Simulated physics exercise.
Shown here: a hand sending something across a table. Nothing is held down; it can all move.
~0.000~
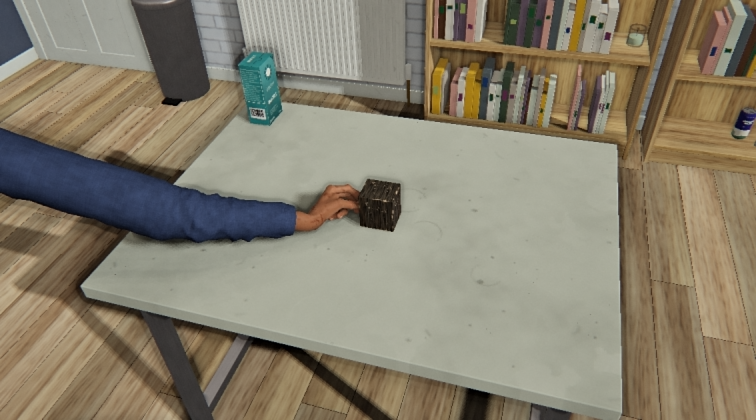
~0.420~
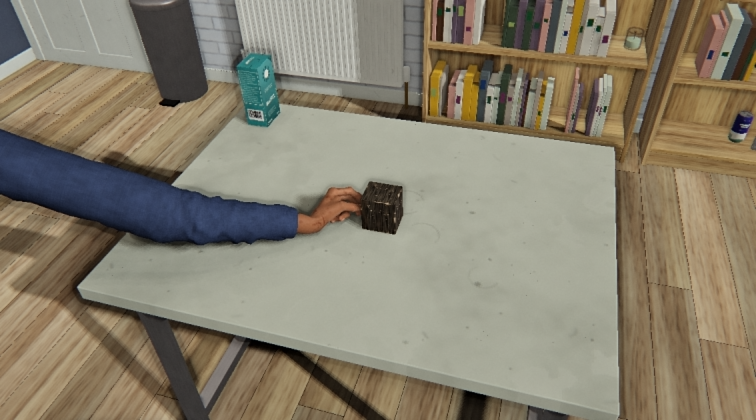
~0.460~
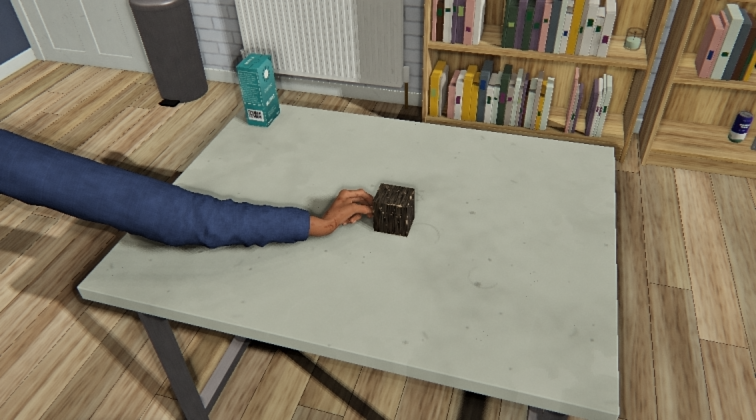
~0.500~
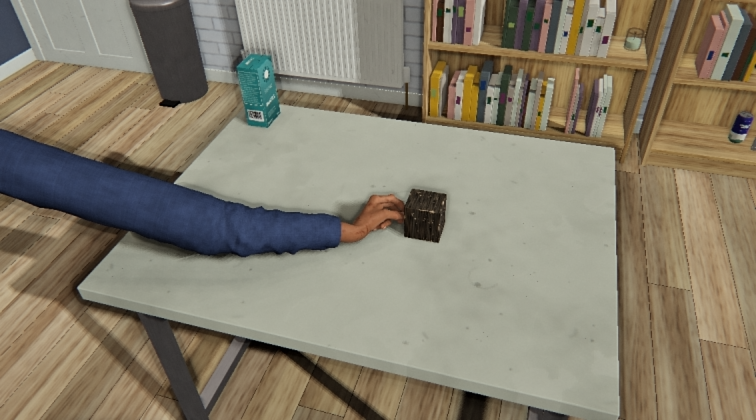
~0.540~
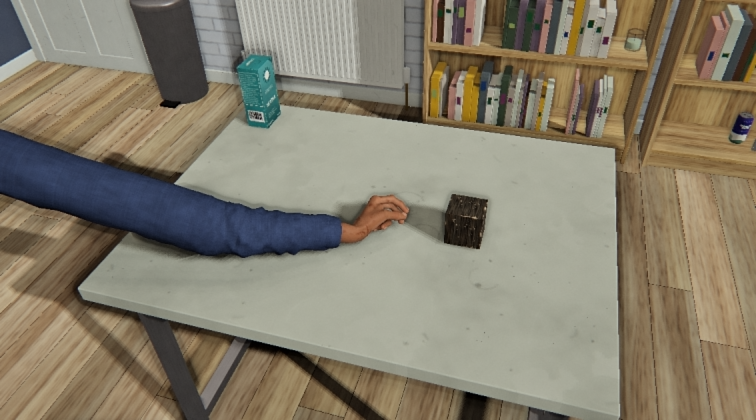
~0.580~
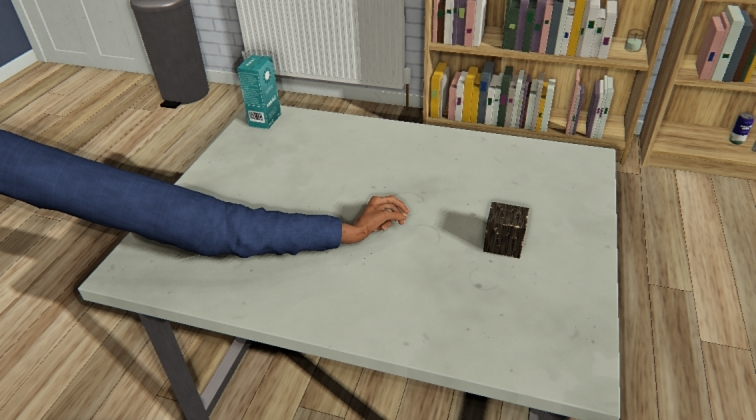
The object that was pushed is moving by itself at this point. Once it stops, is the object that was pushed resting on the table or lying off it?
Departs the top.
By 0.68 s, black block moved well along near (599, 246).
By 0.88 s, black block now off the table.
By 1.08 s, things are still on the move.
By 1.28 s, as before.
When it is over (1.3 s), off the table, black block.
